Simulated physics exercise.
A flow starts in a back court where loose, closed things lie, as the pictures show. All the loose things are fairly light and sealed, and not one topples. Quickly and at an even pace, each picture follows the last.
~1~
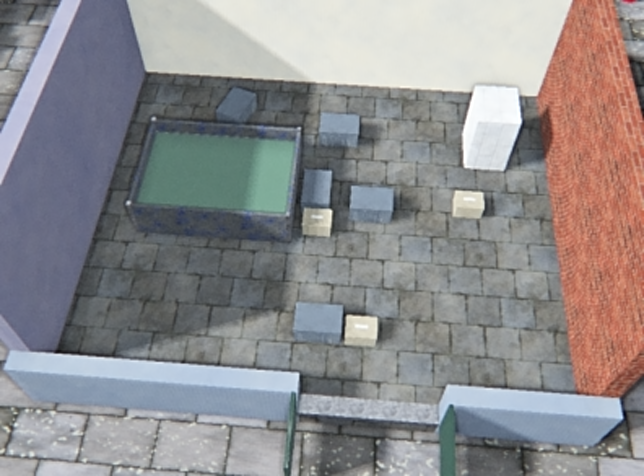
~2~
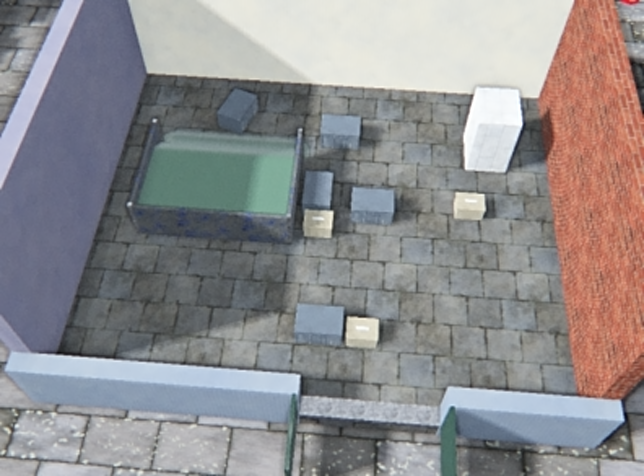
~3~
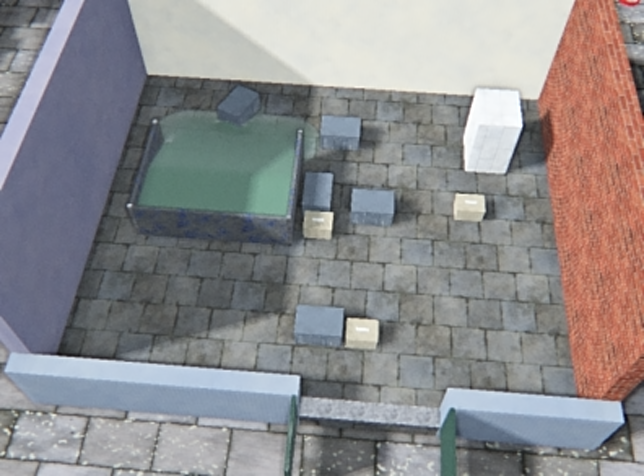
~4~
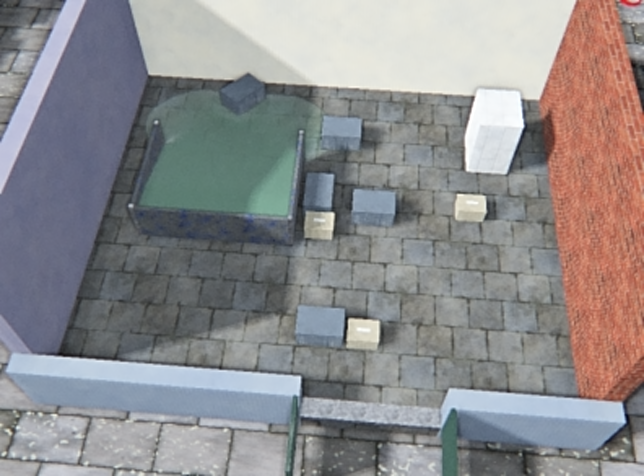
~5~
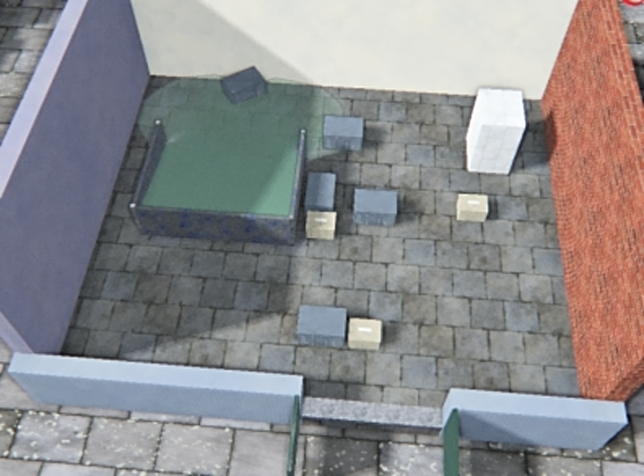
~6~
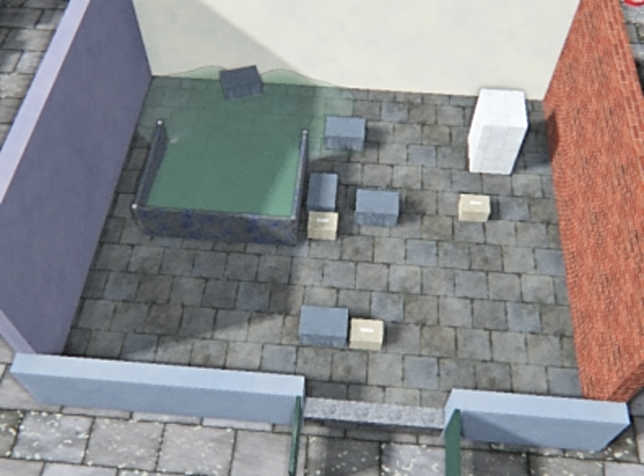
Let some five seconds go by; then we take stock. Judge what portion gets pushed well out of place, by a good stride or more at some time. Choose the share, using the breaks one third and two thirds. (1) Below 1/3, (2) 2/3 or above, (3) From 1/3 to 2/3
3, from 1/3 to 2/3.
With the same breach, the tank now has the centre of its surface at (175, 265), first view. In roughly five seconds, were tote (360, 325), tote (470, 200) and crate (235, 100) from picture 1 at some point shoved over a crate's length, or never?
The three, one by one: Short of that, past that mark and past that mark.
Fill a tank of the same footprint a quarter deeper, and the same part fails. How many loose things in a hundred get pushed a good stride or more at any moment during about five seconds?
I'd put it near 40 percent.
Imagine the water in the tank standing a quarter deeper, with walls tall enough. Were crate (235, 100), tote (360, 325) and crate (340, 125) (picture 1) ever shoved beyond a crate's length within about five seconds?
First one reached the mark, second one stopped before it, third one reached the mark.
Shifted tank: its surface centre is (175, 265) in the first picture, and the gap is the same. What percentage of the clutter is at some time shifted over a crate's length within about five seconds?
My reckoning says roughly 40 percent.
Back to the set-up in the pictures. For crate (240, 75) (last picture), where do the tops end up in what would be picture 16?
(172, 62).
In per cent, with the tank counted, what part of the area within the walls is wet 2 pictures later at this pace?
Close to 25 per cent, tank included.
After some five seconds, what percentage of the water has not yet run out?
Looks like about 100 per cent of the water.
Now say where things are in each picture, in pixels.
The first frame shows a crate at (236, 102), on the bottom; a tote at (317, 217) rests on the ground; 0 of 8 have shifted.
The second frame shows a crate at (237, 104), on the bottom; a tote at (318, 219), on the bottom; 0 of 8 have shifted.
The third frame shows a crate at (238, 101) rests on the ground, close to its start; a tote at (318, 220), on the bottom; 1 of 8 have shifted.
The fourth frame shows a crate at (242, 87) rests on the ground, a stride from its start; a tote at (319, 221) rests on the ground; 1 of 8 have shifted.
The fifth frame shows a crate at (243, 79), on the bottom, a stride from its start; a tote at (321, 220), on the bottom; 1 of 8 have shifted.
The sixth frame shows a crate at (241, 76) floats, a stride from its start; a tote at (323, 221), on the bottom; 1 of 8 have shifted.
A moment on, 1 of 8 are well off their spots; 1 afloat.
Next, 1 of 8 are well off their spots; 1 afloat.
Later, 2 of 8 are well off their spots; 1 afloat.
In the end, 3 of 8 are well off their spots, and 3 have been at some point; 2 afloat.
